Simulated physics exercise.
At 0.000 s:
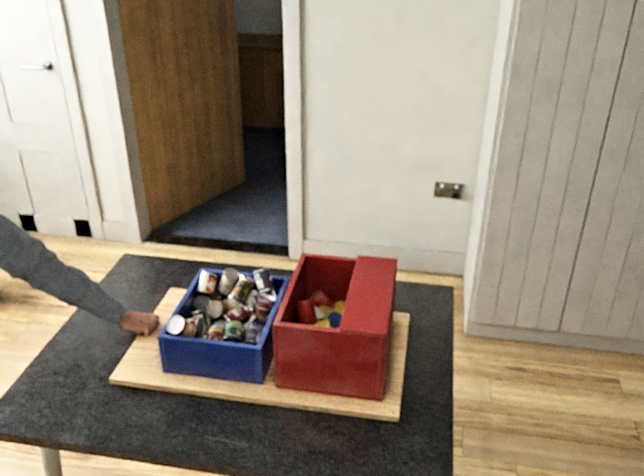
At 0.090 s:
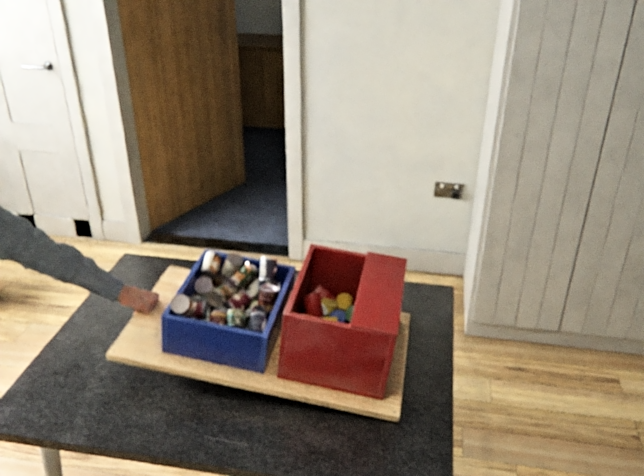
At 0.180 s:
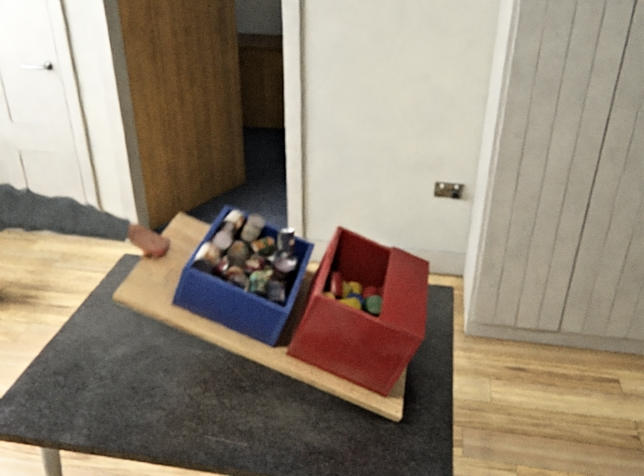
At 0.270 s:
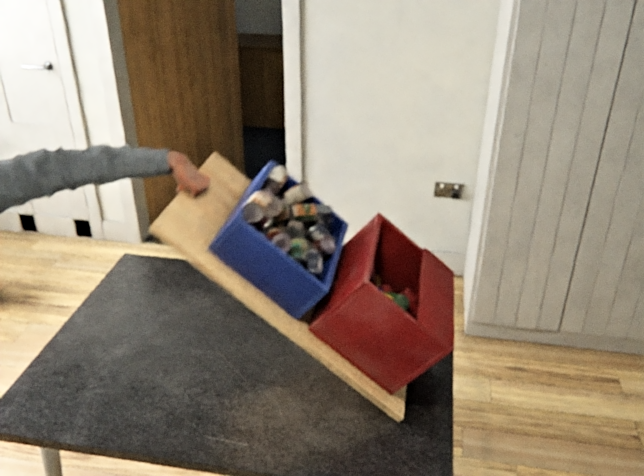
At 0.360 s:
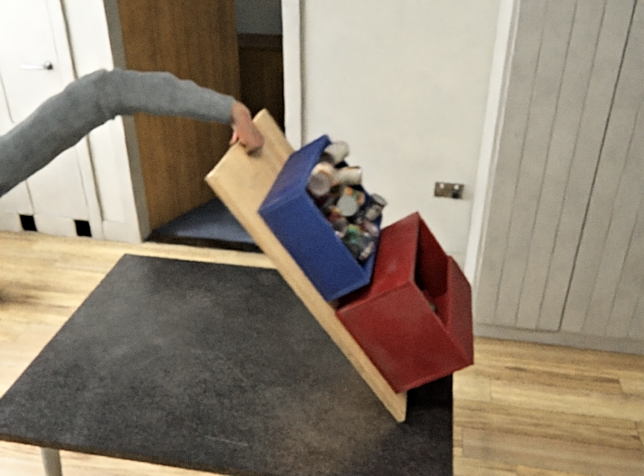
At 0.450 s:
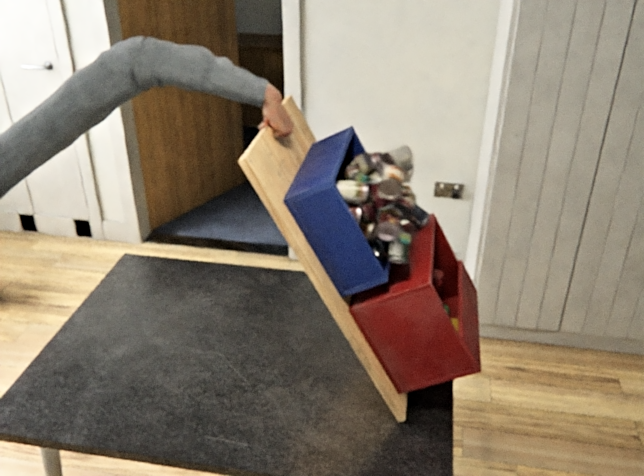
A blue tote and a red tote tilt steeply rightward as a hand raises their board.
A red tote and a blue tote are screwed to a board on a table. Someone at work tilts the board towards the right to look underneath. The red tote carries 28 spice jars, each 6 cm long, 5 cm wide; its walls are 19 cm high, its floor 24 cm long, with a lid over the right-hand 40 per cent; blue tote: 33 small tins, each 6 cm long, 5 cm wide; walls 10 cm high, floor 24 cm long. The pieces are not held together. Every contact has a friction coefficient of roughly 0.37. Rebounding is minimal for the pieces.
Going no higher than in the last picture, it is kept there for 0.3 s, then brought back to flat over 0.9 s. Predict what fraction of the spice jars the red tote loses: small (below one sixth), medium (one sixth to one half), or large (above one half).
The loss is small.
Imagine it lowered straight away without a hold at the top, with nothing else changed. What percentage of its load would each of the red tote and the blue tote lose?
With that change, red tote sheds 0 percent and blue tote sheds 60 percent.
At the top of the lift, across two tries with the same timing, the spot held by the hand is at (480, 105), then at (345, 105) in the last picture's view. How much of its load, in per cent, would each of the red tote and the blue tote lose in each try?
First try, then second: The red tote sheds 30 then 0 per cent, and the blue tote sheds 100 then 100 per cent.
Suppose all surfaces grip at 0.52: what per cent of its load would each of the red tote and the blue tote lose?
In that case the red tote sheds 0 per cent, while the blue tote sheds 70 per cent.
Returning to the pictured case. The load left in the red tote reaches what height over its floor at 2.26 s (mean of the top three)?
Around 12 centimetres.
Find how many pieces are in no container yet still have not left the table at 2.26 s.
I'd say close to 3 in all.
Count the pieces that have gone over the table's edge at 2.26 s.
Estimated tally of pieces: Close to 20.
After 0.74 s, tilt 61°; red tote 28 in, 0 out and blue tote 11 in, 22 out.
After 1.10 s, tilt 40°; red tote 28 in, 0 out and blue tote 10 in, 23 out.
After 1.61 s, tilt 0°; red tote 28 in, 0 out and blue tote 10 in, 23 out.
Final count (at 2.26 s), red tote 28 in, 0 out and blue tote 10 in, 23 out. Asked share, 0 of 28, 0 per cent.
